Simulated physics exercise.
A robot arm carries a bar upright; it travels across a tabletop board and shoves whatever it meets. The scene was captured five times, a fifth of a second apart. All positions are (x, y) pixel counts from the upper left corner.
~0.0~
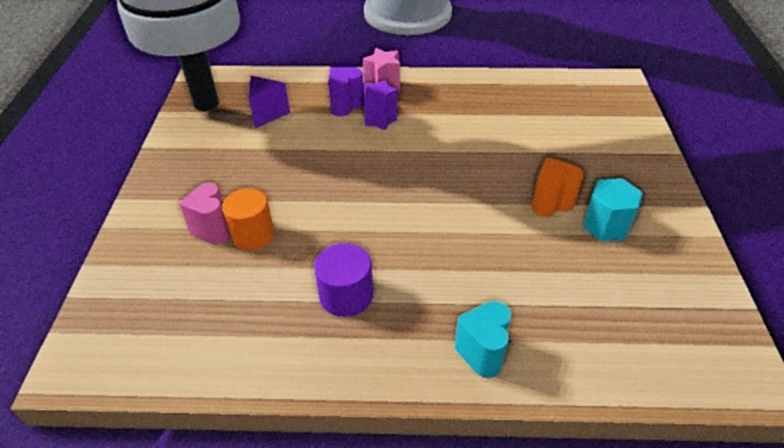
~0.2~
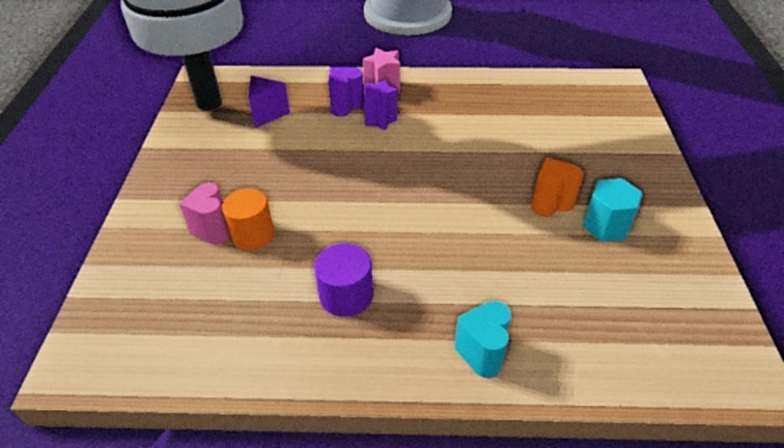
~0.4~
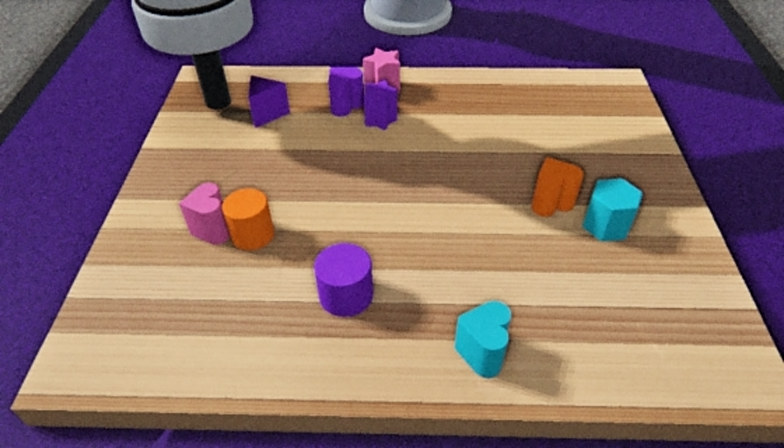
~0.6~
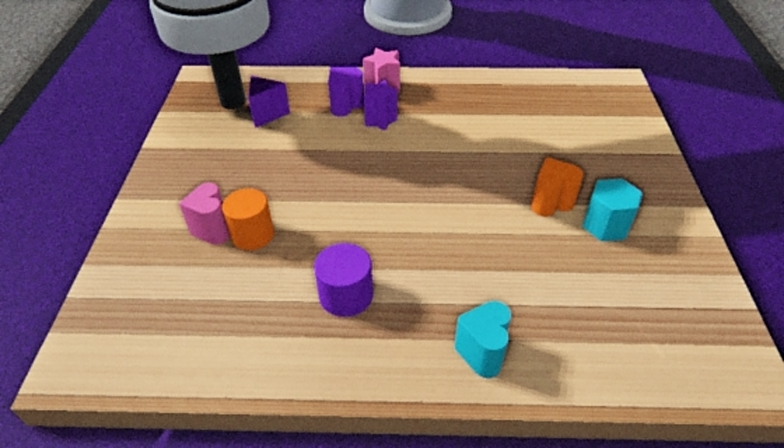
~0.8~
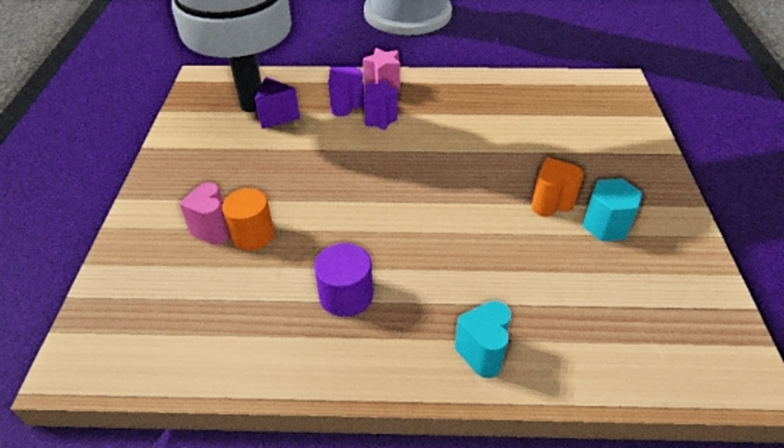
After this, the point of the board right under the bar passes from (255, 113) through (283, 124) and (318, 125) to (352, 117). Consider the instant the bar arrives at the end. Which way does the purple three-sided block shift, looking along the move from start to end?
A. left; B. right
Option B.
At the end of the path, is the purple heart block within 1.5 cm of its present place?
I'd say no.
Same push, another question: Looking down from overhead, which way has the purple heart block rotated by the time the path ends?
Direction: Anticlockwise.
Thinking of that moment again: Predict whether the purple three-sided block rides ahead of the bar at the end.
The purple three-sided block won't stay at the front of the bar.
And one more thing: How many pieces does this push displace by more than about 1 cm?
Going by the path, two of them shift by more than about 1 cm.
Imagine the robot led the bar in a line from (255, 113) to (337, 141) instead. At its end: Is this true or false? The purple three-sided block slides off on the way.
False.
On the path given first. One third of the way, bar (282, 116); purple three-sided block (304, 96).
Two thirds of the way, bar (318, 117); purple three-sided block (338, 101), turned 25° clockwise.
At the end, bar (352, 109); purple three-sided block (352, 103), turned 55° clockwise; purple heart block (352, 68), turned 40° anticlockwise; purple star block still.
